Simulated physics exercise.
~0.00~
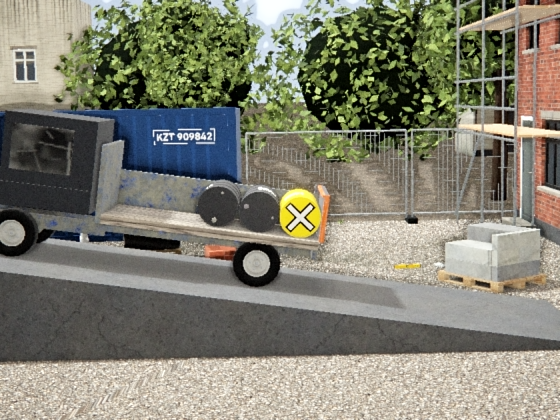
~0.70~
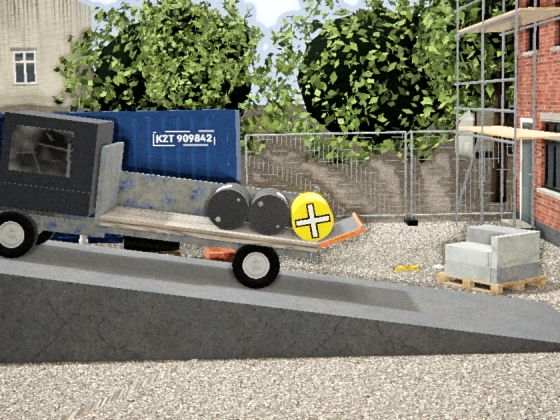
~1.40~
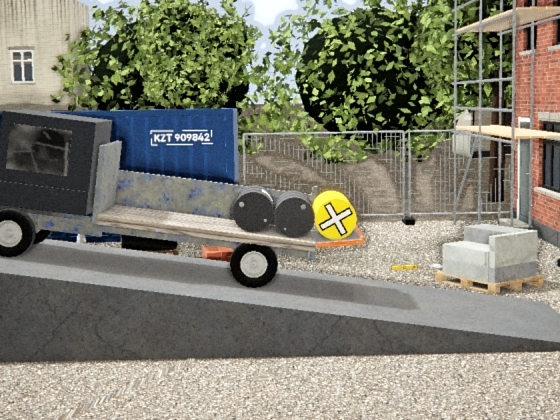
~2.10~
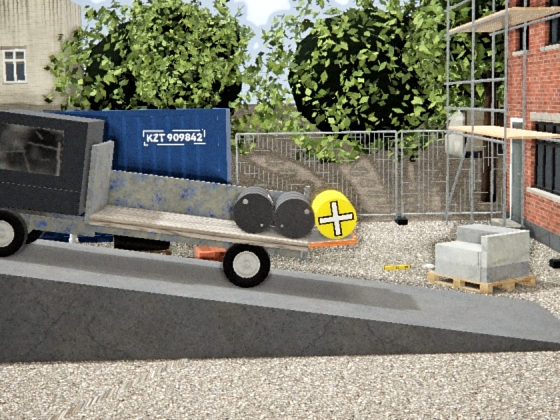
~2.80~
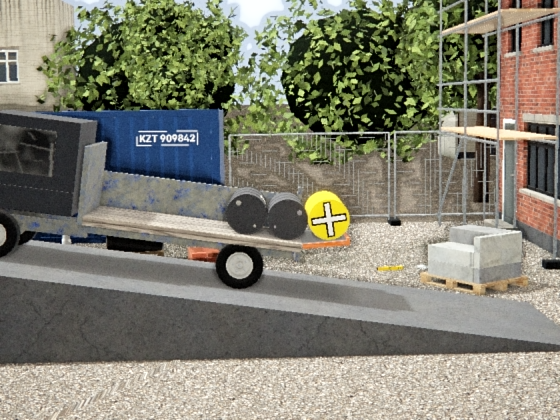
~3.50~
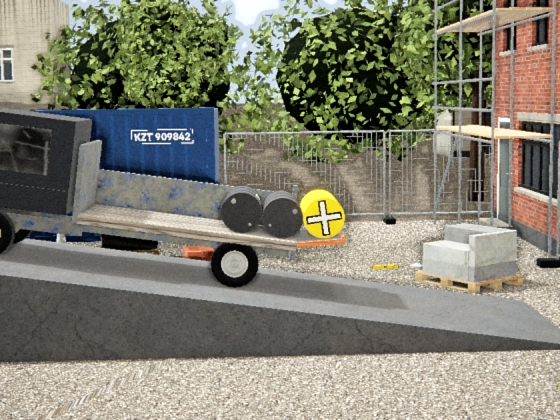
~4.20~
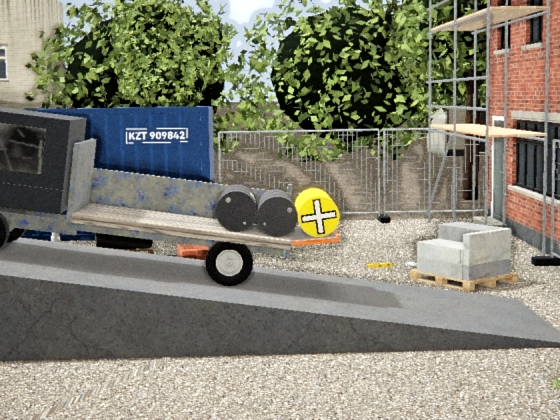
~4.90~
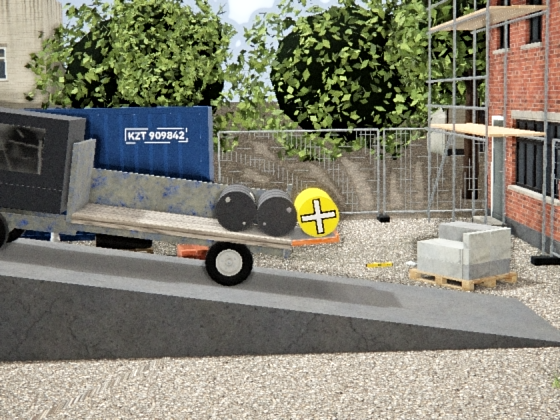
A yellow drum marked with a white cross and two dark drums rest in a row on the bed of a pick-up parked nose-up on a ramp. As the tailgate swings down at the right end, the yellow drum rolls right, its cross turning, and the dark pair follows. The yellow one moves out onto the lowered tailgate and stops against its raised outer edge. The dark drums settle close behind it. The view drifts slightly right while all three stay still, with none falling off the truck.
